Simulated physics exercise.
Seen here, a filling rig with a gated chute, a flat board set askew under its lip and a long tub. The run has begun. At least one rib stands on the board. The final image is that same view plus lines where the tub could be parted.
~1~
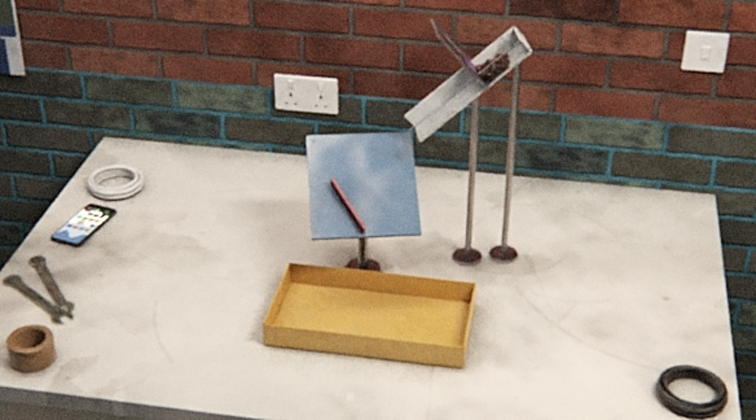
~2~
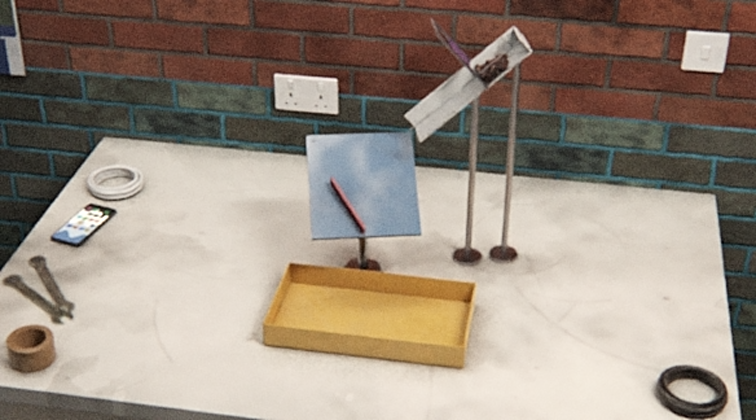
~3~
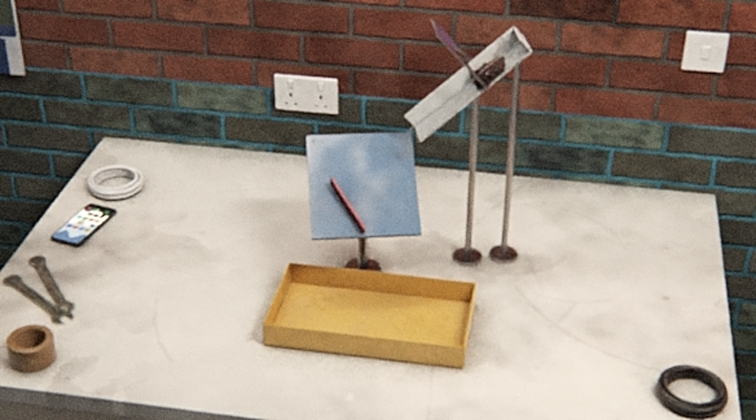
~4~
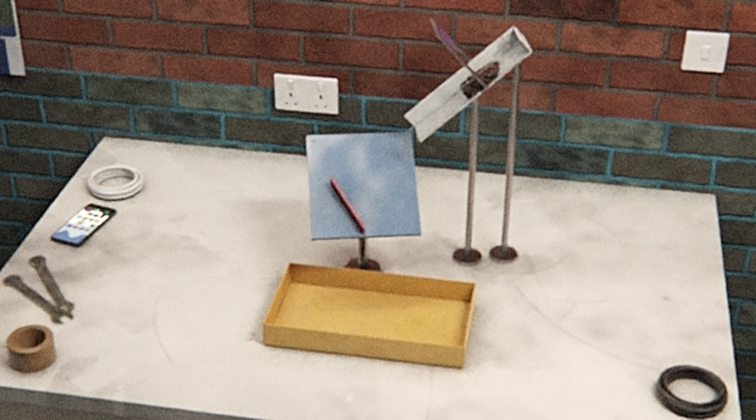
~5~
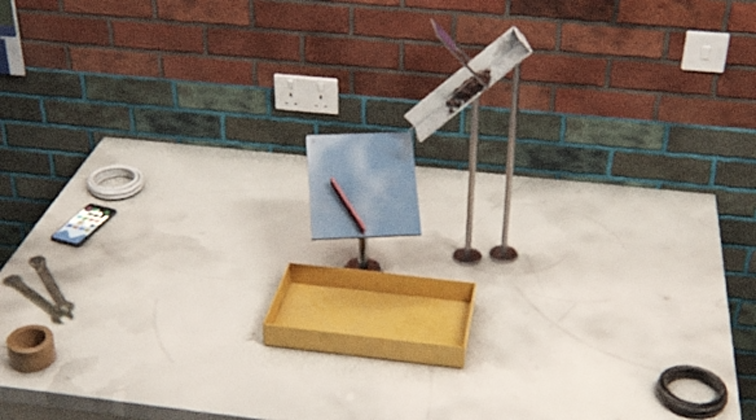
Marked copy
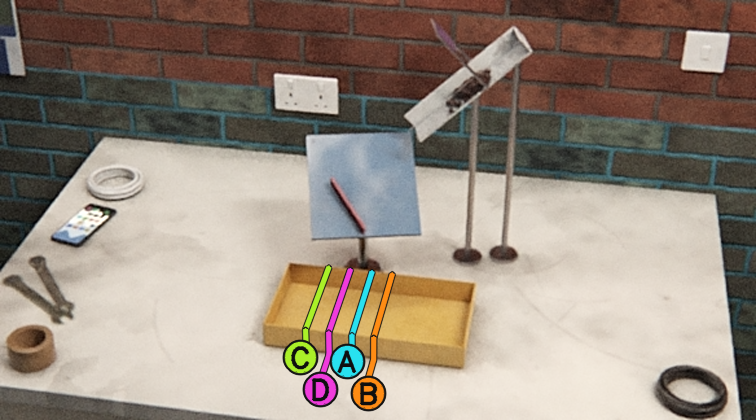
Small dark pieces slide partway down a sloping chute above a tilted board and yellow tub.
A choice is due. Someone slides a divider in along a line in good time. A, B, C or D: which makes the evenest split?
The answer is line B.
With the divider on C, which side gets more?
The right side.
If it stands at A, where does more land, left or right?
More lands on the right.
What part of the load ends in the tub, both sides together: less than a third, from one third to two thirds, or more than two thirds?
It is more than two thirds.
On the marked copy, line A crosses the front rim at (352, 334); line B crosses the front rim at (373, 337); line C crosses the front rim at (305, 329); line D crosses the front rim at (328, 331).
If A is chosen, of what is caught, none at all on the left of the divider, the whole lot on the right.
If B is chosen, of what is caught, close to two thirds on the left of the divider, close to a third on the right.
If C is chosen, of what is caught, none at all on the left of the divider, the whole lot on the right.
If D is chosen, of what is caught, none at all on the left of the divider, the whole lot on the right.
